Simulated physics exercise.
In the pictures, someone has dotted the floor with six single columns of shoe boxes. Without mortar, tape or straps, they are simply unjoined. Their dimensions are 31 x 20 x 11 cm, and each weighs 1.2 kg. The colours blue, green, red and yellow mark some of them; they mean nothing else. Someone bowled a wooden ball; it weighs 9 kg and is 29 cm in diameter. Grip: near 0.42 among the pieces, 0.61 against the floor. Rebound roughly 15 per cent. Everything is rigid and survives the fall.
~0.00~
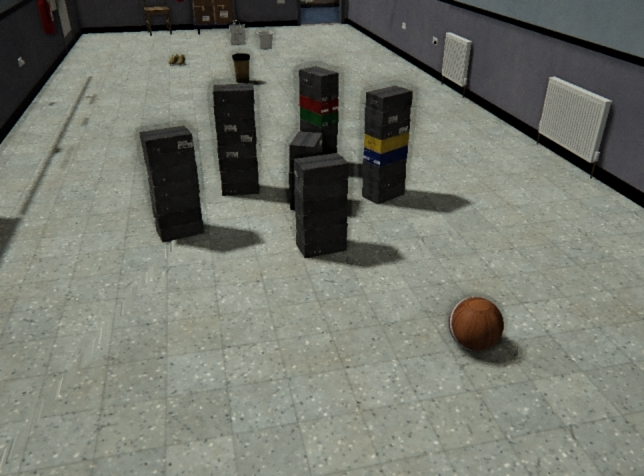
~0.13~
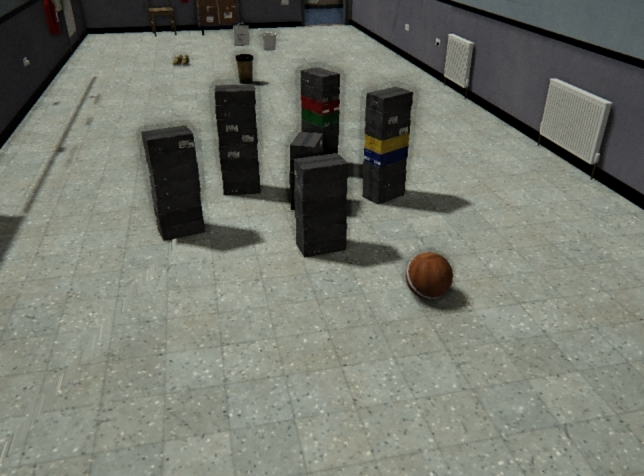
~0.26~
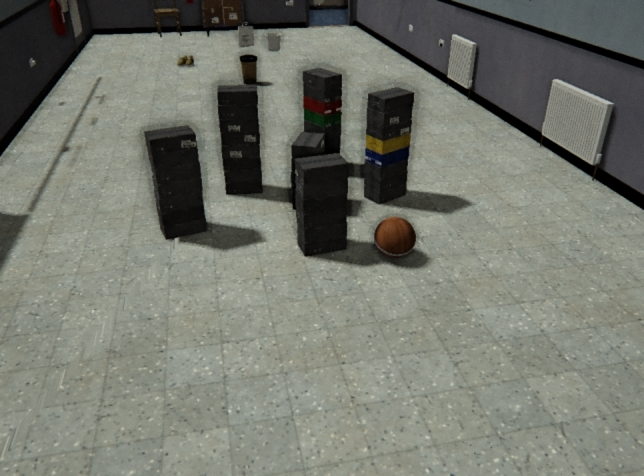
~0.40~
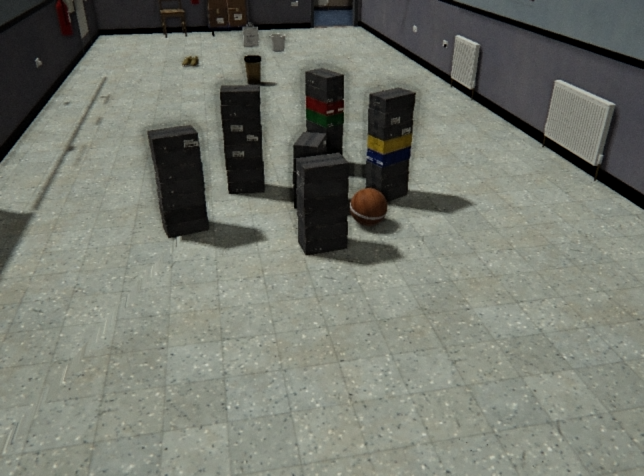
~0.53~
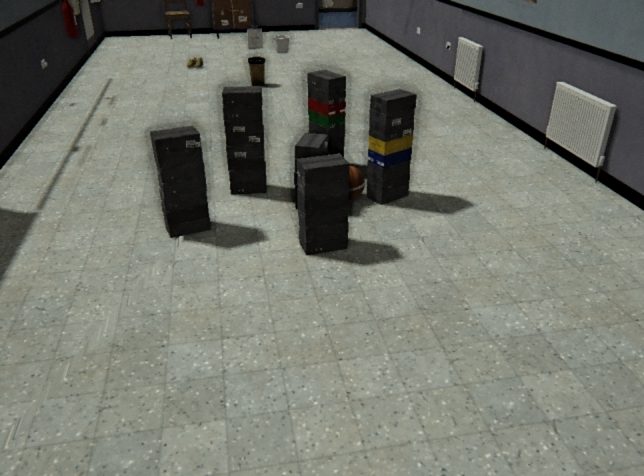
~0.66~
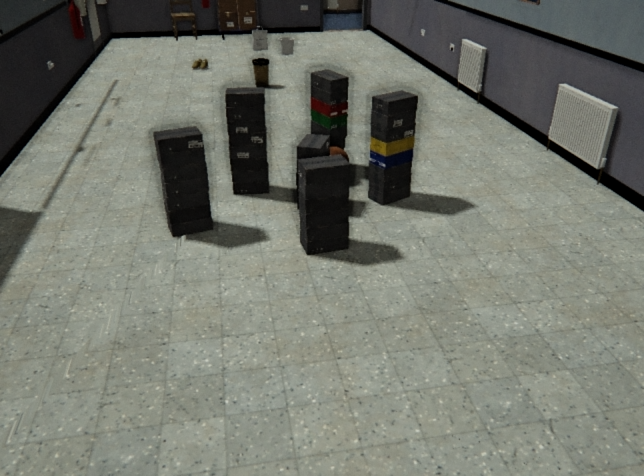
Brown ball rolling away and leftward across a tiled floor, passing between dark box columns and nudging one with coloured bands.
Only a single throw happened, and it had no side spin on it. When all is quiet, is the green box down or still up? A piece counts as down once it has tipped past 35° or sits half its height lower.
The green box falls.
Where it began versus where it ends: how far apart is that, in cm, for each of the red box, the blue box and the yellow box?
I'd estimate red at 60 cm, blue at 0 cm and yellow at 0 cm.
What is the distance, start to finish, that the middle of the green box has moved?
Some 58 cm.
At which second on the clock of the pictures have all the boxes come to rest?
That is at about 2.5 s.
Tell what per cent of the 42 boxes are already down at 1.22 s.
By then 15 %.
Around 0.88 s, ball still moving; 4 of the 42 boxes down; green box tipped 29°, 8 cm lower; red box tipped 30°, 10 cm lower.
Around 1.22 s, ball still moving; 7 of the 42 boxes down; green box tipped 59°, 21 cm lower; red box tipped 68°, 42 cm lower.
Finally (2.7 s), ball rolling away; 6 of the 42 boxes down; green box on its side; red box on its side; yellow box unmoved. Seen by the last camera, middles, green box near (321, 131), red box near (293, 161).
